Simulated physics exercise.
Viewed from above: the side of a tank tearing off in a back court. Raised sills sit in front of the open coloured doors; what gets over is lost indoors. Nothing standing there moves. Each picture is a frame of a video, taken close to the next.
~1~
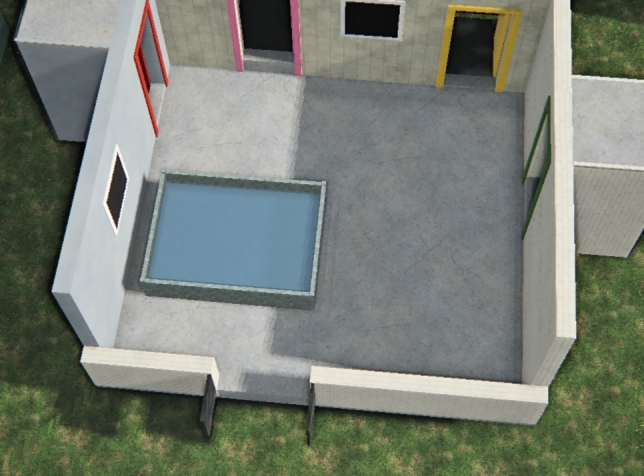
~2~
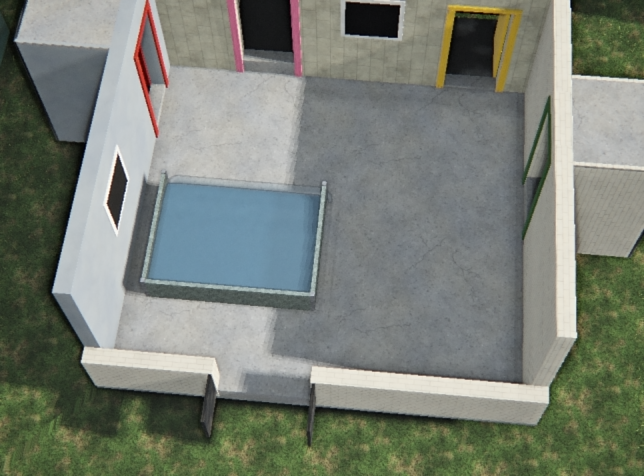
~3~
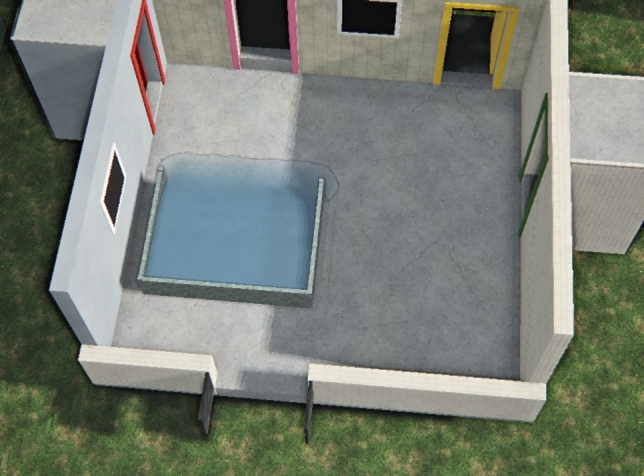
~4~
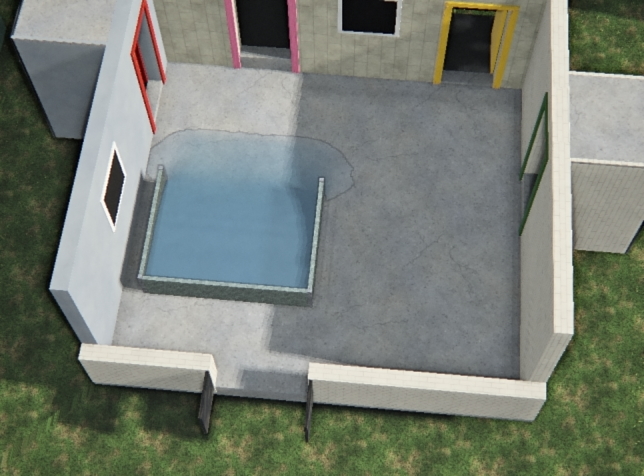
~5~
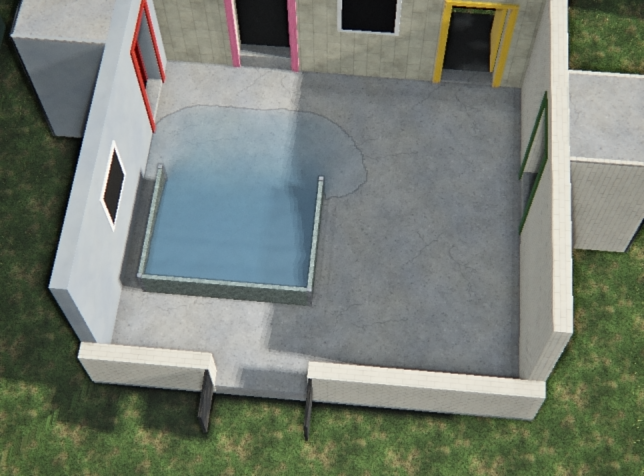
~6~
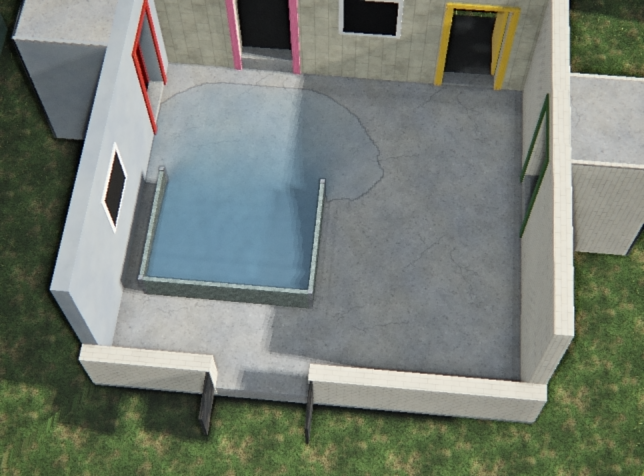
A walled back court with a pale concrete floor, half in shadow, is seen from high above, with grass outside. An open tank of blue water stands at left, with a red doorway on the left wall, pink and yellow doorways at the back, and a green-framed opening at right. The tank's far side gives way, and water spreads in a widening sheet toward the back wall and rightward.
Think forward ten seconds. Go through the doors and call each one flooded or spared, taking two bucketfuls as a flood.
Yellow door: Flooded, pink door: Spared, green door: Spared, red door: Flooded.
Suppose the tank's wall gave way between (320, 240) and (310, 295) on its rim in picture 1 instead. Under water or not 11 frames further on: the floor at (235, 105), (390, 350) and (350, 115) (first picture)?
Result, in sequence: Spared by the spill, sodden, spared by the spill.
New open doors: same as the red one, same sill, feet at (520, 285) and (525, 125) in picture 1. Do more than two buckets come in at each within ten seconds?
Result - first door doesn't reach the limit, second door gets past the limit.
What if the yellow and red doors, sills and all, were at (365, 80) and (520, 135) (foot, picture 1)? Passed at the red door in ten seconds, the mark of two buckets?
Red: Exceeds it.
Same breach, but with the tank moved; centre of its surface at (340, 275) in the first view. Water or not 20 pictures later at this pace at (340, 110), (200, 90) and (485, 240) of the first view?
In that order: Reached by the flood, reached by the flood, not reached.
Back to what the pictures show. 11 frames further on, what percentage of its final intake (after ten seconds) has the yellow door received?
Some 0 per cent.
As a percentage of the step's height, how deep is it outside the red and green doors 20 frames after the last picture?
Roughly 170 and 10 %.
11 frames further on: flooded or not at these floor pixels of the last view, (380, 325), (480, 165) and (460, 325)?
As listed, the points end up high and dry, high and dry and high and dry.
A moment on, water covers 30 % of the floor; the yellow door not reached, the pink door wet at the sill, nothing in, the green door not reached, the red door wet at the sill, nothing in.
Next, water covers 35 % of the floor; the yellow door wet at the sill, nothing in, the pink door wet at the sill, nothing in, the green door not reached, the red door wet at the sill, nothing in.
Then, water covers 45 % of the floor; the yellow door under two buckets in, the pink door wet at the sill, nothing in, the green door wet at the sill, nothing in, the red door over two buckets in.
Later, water covers 75 % of the floor; the yellow door over two buckets in, the pink door wet at the sill, nothing in, the green door wet at the sill, nothing in, the red door over two buckets in.
In the end, water covers 95 % of the floor; the yellow door far over two buckets in, the pink door wet at the sill, nothing in, the green door wet at the sill, nothing in, the red door over two buckets in.
